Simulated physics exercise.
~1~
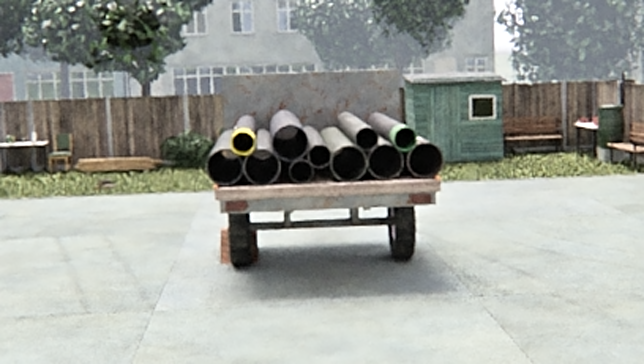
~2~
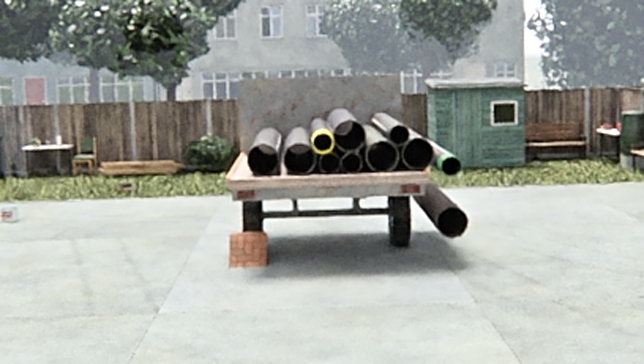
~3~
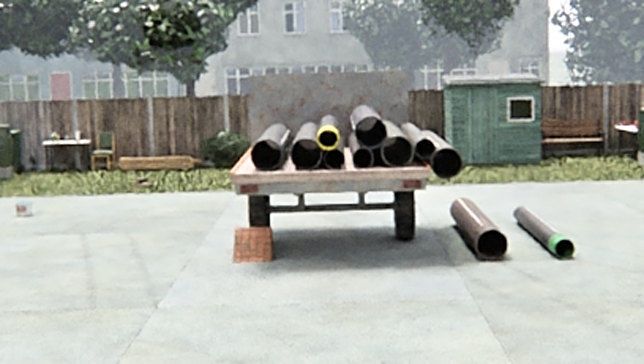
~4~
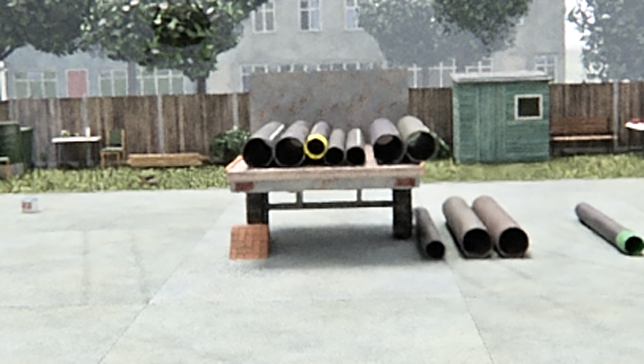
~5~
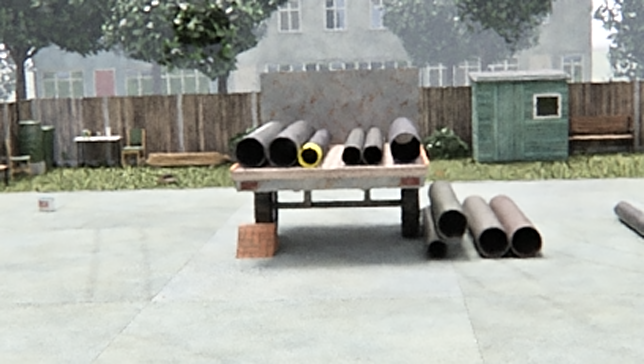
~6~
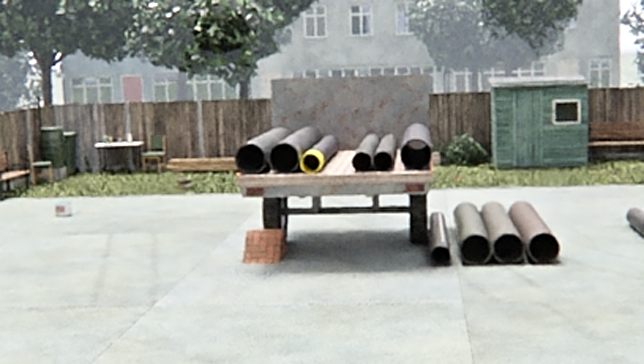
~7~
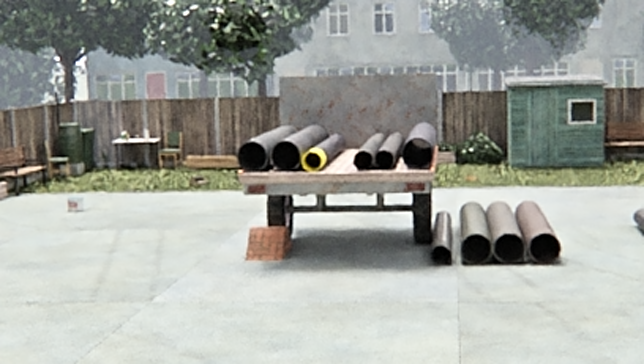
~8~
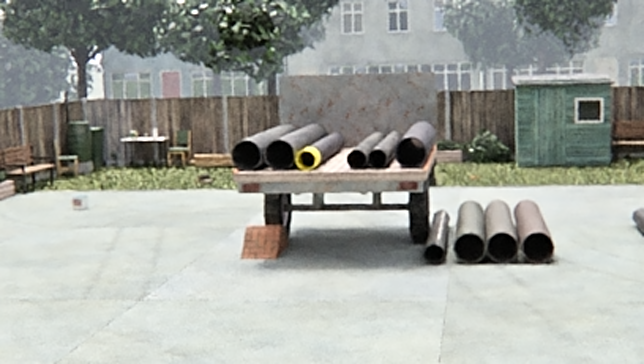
Steel pipes roll off a flat trailer's right side, including the green, while the yellow stays aboard.
